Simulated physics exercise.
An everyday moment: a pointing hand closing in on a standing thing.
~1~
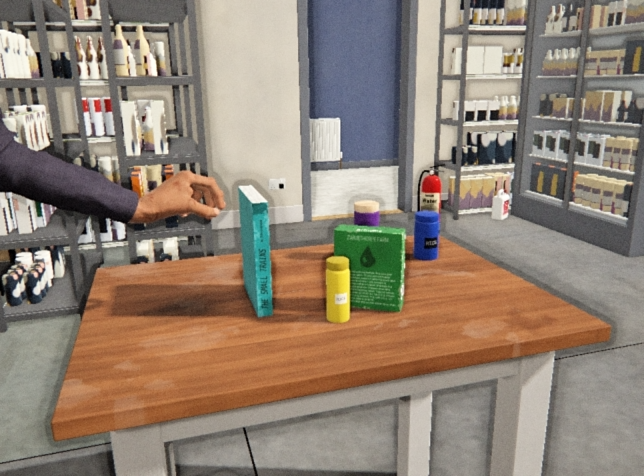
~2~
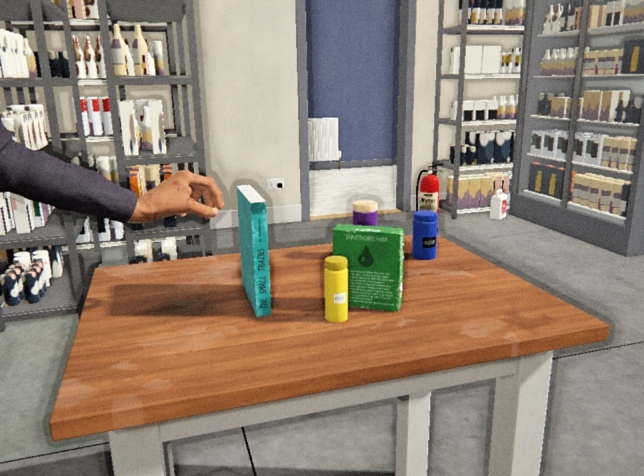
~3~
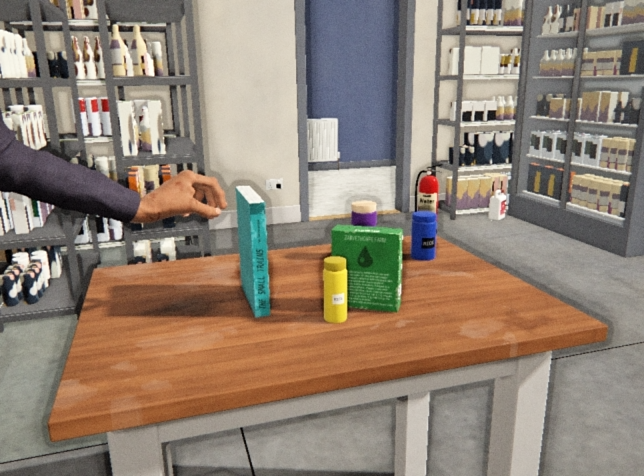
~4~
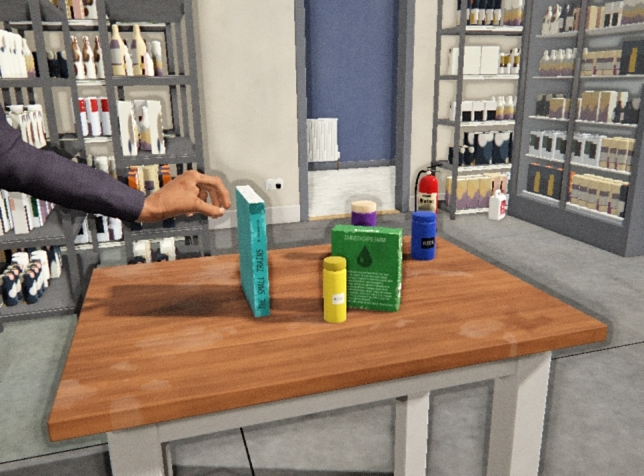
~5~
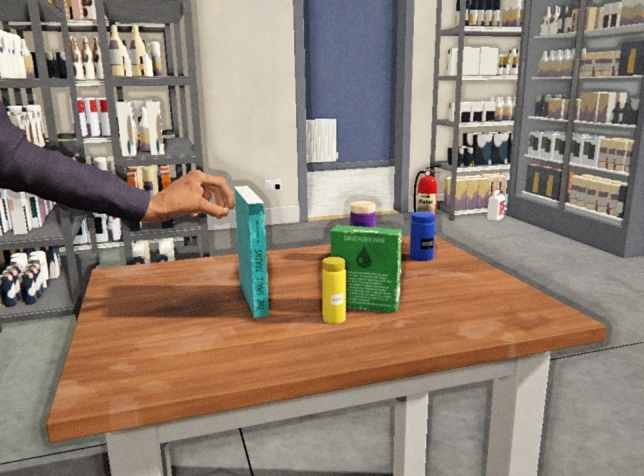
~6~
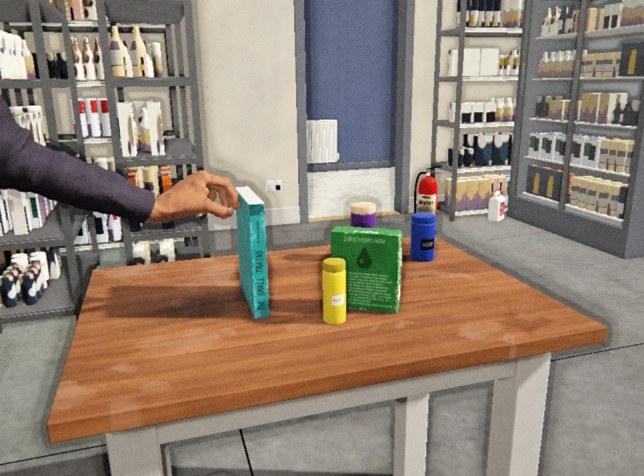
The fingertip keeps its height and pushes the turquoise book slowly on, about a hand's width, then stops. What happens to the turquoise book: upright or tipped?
The turquoise book tips over.
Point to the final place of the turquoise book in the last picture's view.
At about (292, 289).
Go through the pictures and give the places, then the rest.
Turquoise book (255, 248), in the first frame.
Turquoise book (253, 248), in the second frame.
Turquoise book (252, 249), in the third frame.
Turquoise book (252, 249), in the fourth frame.
Turquoise book (251, 249), in the fifth frame.
Turquoise book (251, 250), in the sixth frame.
Then, 0.70 s past the last view, turquoise book rocked 36° from its first pose near (285, 252).
Then, 1.10 s past the last view, turquoise book on its side near (292, 280).
Finally, down or leaning hard on the table, turquoise book. Final places as the last picture's camera would see them, turquoise book near (292, 289).
